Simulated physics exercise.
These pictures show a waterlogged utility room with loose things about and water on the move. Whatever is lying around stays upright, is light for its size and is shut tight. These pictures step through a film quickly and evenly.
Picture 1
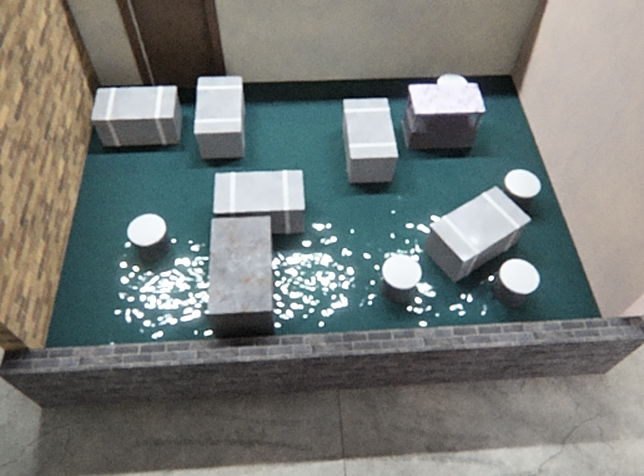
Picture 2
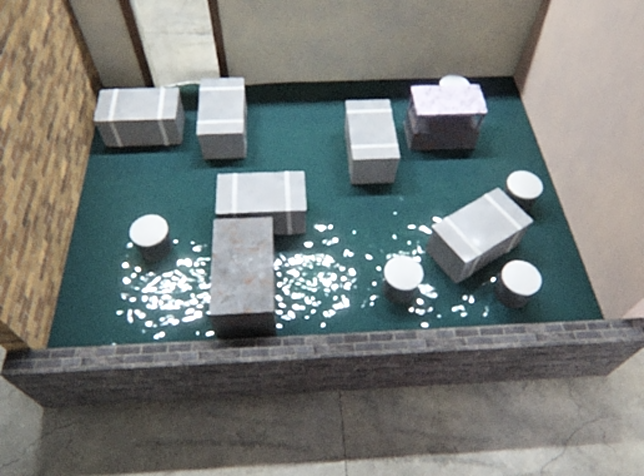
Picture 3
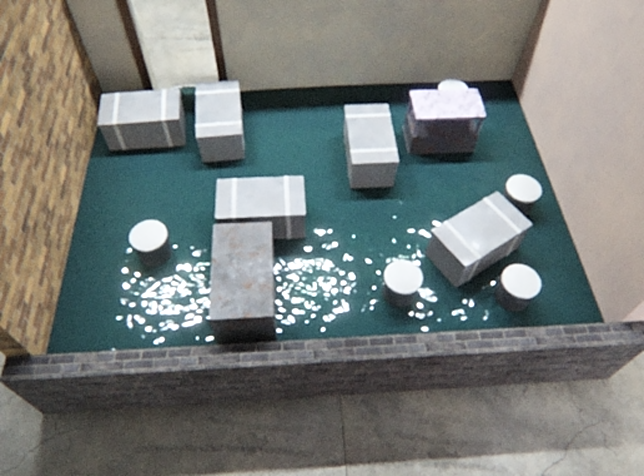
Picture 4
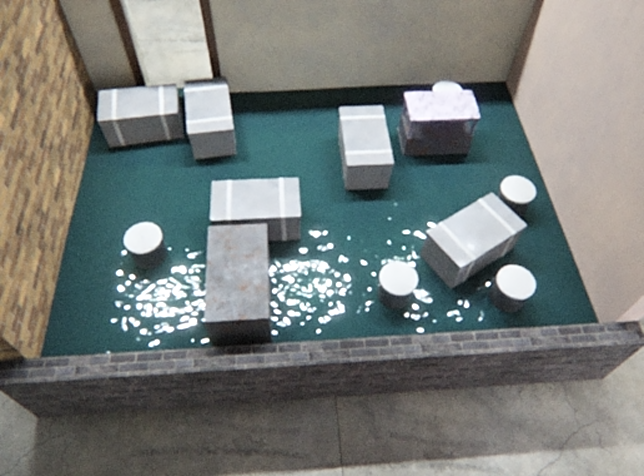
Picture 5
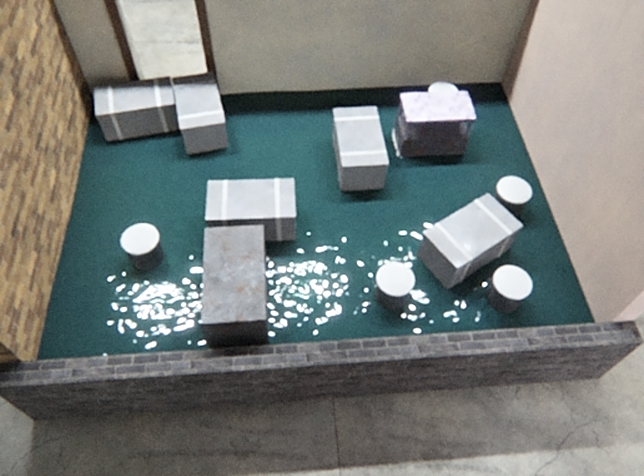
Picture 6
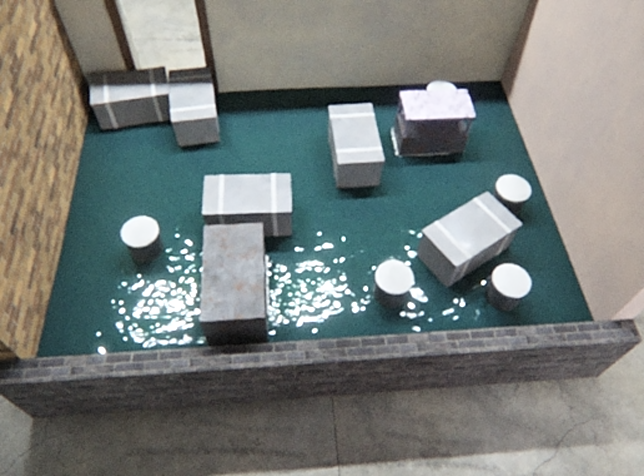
At first, pale boxes and round, white-topped objects sit nearly still in dark green water as the brown doorway at the back turns pale. Then the upright box near it drifts a little left, up against its neighbour, while another right of centre shifts slightly left.
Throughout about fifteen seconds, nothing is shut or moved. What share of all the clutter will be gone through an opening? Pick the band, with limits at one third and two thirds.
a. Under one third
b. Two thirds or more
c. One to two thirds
a.
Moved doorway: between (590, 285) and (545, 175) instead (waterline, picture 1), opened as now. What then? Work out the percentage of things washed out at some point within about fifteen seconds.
About 60 per cent.
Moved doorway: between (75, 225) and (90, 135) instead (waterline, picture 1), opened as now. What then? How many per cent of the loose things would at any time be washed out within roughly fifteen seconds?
Roughly 50 in a hundred.
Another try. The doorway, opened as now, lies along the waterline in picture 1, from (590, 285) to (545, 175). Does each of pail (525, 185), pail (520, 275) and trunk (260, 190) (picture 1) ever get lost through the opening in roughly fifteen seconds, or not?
The three give escape, escape and no escape, in that order.
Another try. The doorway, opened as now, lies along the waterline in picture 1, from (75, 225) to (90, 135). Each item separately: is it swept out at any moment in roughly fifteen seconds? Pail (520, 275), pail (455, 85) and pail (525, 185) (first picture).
Remains, remains, remains.
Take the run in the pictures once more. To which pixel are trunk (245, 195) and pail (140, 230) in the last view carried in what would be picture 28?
Look for them around (170, 147) and (115, 184).
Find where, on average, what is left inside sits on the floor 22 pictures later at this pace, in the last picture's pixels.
Centre of the remaining clutter: Around (293, 194).
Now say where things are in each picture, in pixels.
The first picture shows a trunk at (135, 103) floats; a trunk at (219, 104) floats; 0 of 10 have shifted.
The second picture shows a trunk at (137, 104) floats; a trunk at (221, 105), afloat; 0 of 10 have shifted.
The third picture shows a trunk at (140, 106) floats, close to its start; a trunk at (218, 108) floats, close to its start; 2 of 10 have shifted.
The fourth picture shows a trunk at (138, 102) floats, close to its start; a trunk at (208, 104) floats, close to its start; 2 of 10 have shifted.
The fifth picture shows a trunk at (134, 95), afloat, a stride from its start; a trunk at (198, 99) floats, close to its start; 2 of 10 have shifted.
The sixth picture shows a trunk at (129, 85) floats, a stride from its start; a trunk at (191, 93), afloat, a stride from its start; 5 of 10 have shifted.
A moment on, 0 of 10 are out; 10 afloat.
Next, 0 of 10 are out; 10 afloat.
Later, 0 of 10 are out; 10 afloat.
In the end, 0 of 10 are out; 10 afloat.
